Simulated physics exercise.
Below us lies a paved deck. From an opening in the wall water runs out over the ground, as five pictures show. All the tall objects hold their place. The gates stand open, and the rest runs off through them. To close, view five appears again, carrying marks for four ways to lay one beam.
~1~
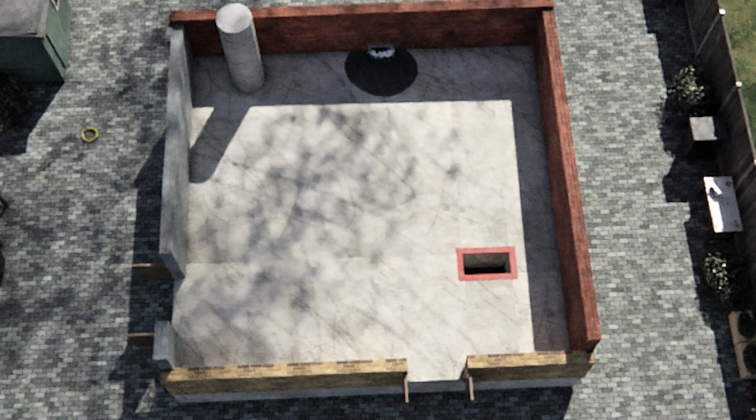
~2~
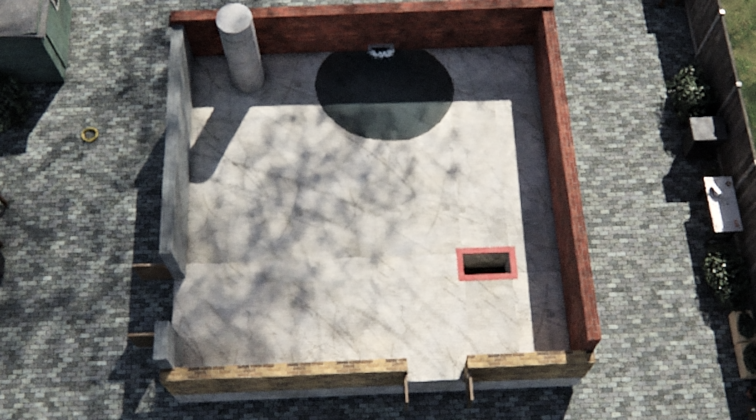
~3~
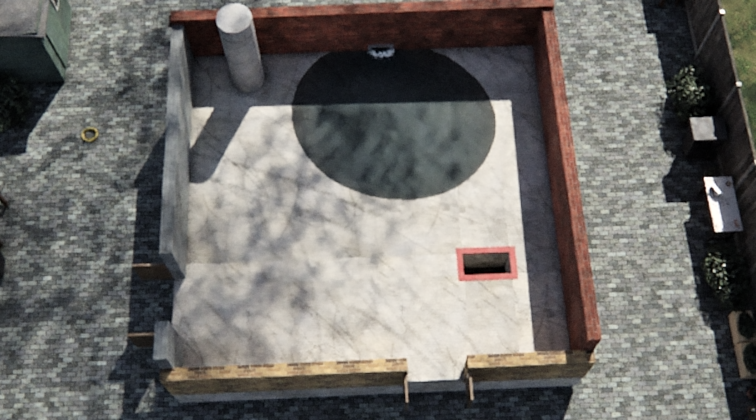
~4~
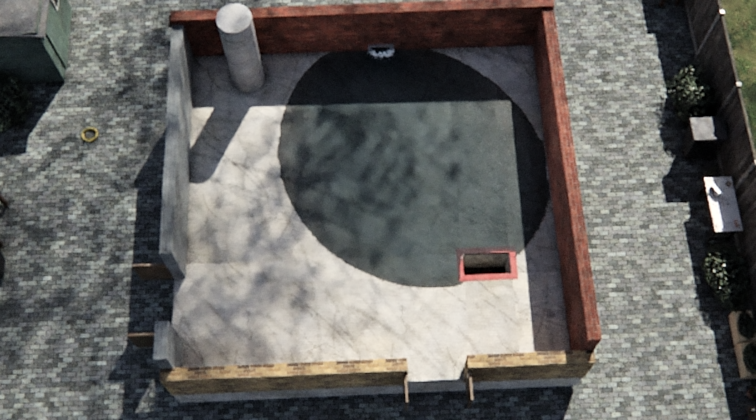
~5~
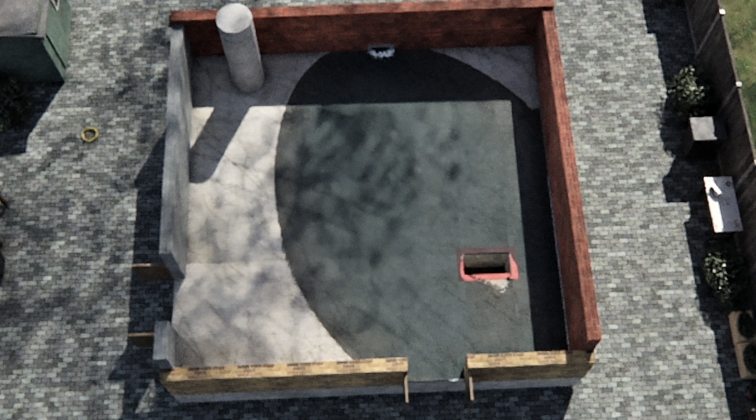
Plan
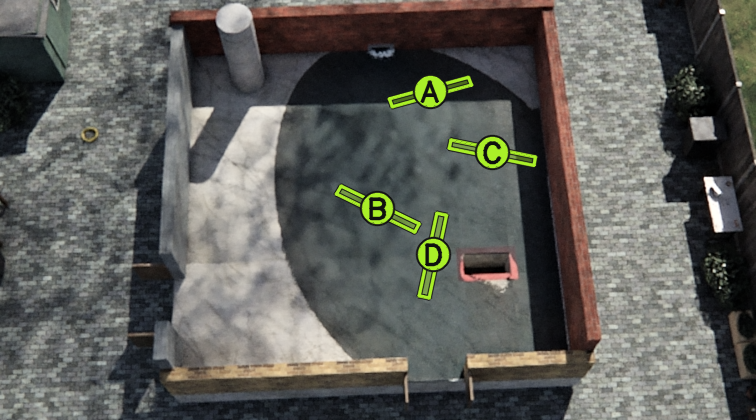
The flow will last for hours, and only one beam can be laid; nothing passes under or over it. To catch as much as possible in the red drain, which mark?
The answer is spot B.
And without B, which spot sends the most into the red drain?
C it is.
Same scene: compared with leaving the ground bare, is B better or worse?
It is better.
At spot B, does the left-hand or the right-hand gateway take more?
The right gate.
On the marked copy, A from (390, 102) to (469, 81); B from (338, 190) to (416, 227); C from (450, 144) to (534, 161); D from (424, 296) to (441, 214).
With A, about 26 % of the stream goes into the red drain, about 73 % out by the gates.
With B, about 43 % of the stream goes into the red drain, about 56 % out by the gates.
With C, about 32 % of the stream goes into the red drain, about 66 % out by the gates.
With D, about 21 % of the stream goes into the red drain, about 77 % out by the gates.
